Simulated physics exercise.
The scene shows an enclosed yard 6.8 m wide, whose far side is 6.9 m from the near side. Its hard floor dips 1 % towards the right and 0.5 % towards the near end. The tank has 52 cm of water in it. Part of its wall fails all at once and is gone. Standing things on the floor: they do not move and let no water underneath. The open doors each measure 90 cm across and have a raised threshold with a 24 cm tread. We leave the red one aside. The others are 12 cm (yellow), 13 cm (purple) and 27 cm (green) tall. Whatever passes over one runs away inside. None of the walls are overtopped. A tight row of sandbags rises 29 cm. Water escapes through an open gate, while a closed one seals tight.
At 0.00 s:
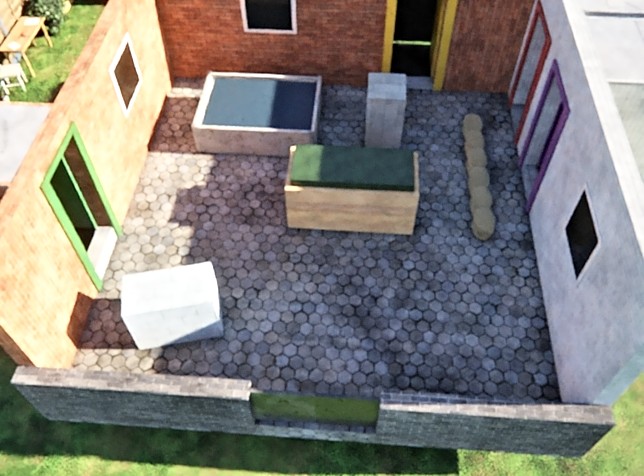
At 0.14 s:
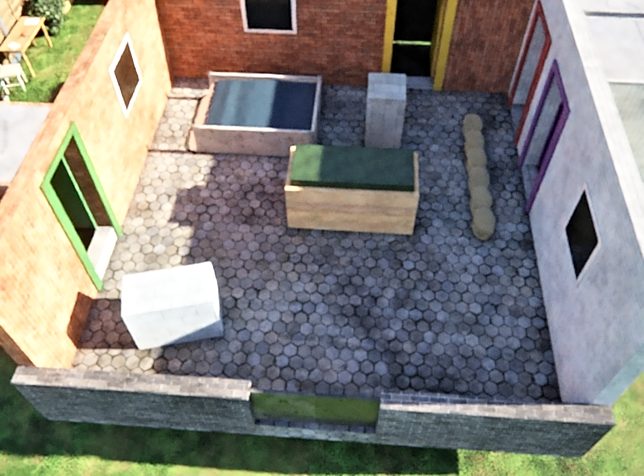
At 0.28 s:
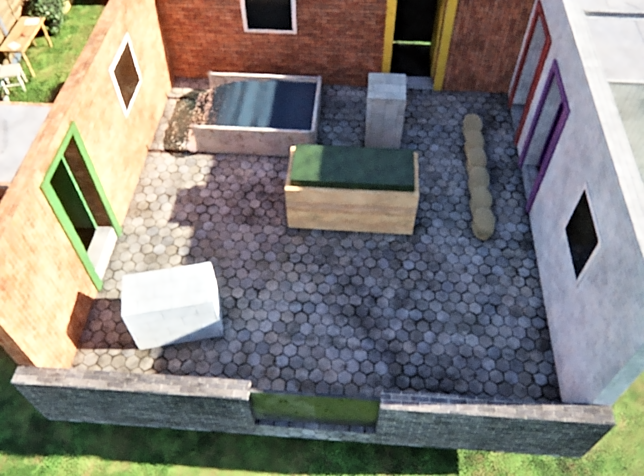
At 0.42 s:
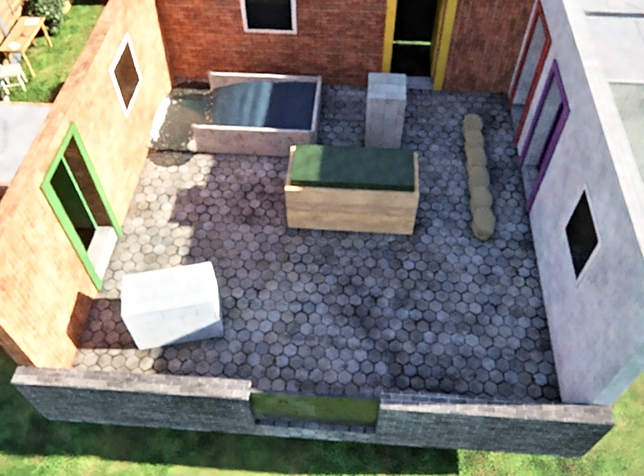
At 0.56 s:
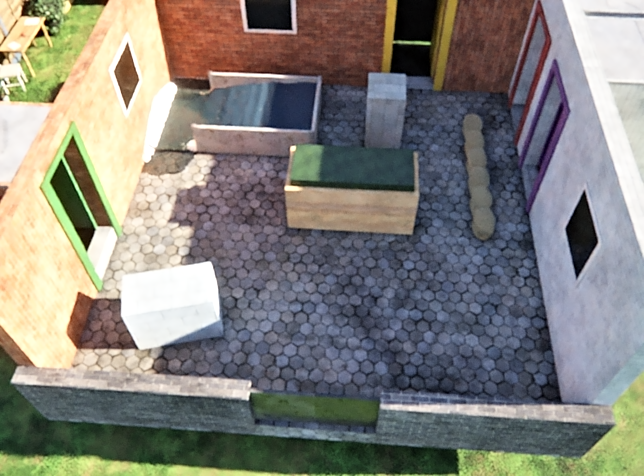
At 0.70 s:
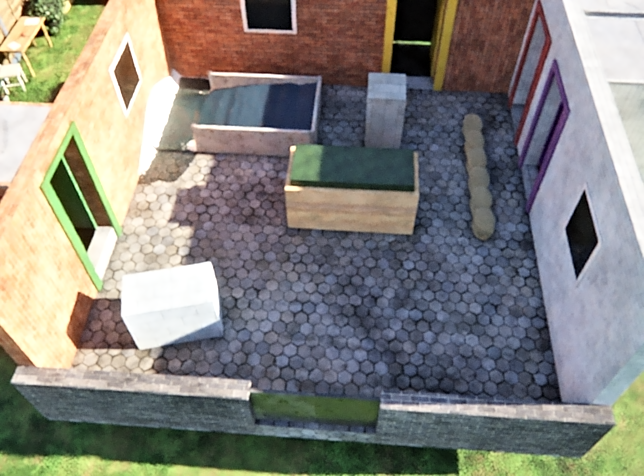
Water pouring from the open left end of a raised tank and spreading across the paving in a walled brick yard.
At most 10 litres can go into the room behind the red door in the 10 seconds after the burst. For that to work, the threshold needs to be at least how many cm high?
At least about 13 cm high.
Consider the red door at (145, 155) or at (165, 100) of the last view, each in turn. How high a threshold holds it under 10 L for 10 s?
Minimums: About 24 cm and 32 cm.
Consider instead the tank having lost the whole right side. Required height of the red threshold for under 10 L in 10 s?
Some 21 centimetres.
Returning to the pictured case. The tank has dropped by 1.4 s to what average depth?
Roughly 30 cm.
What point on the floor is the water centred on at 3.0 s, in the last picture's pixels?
The balance point sits at roughly (220, 146).
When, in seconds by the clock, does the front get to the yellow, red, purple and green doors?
Yellow at 2.8 s, red at 3.6 s, purple at 4.5 s and green at 1.6 s.
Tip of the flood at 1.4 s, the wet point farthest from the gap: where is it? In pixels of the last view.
The tip of the flood lies near (118, 237).
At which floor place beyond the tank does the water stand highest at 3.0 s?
Near (196, 97).
After 1.4 s water covers 10 % of the floor, deepest (42 cm) near (173, 84); it has not reached the red door.
After 3.0 s water covers 30 % of the floor, deepest (24 cm) near (196, 97); it has not reached the red door.
After 10.0 s water covers 80 % of the floor, deepest (12 cm) near (558, 429); 5 cm at the red door, 9 litres in over its 13 cm threshold.
At the red door as built, the water arrived by 3.7 s and peaked near 15 cm at 4.2 s.
Run again over the same 10 s with other heights there, 20 litres in over 10.5 cm, 5 litres over 14.5 cm. The limit of 10 litres is kept from about 13 cm up.
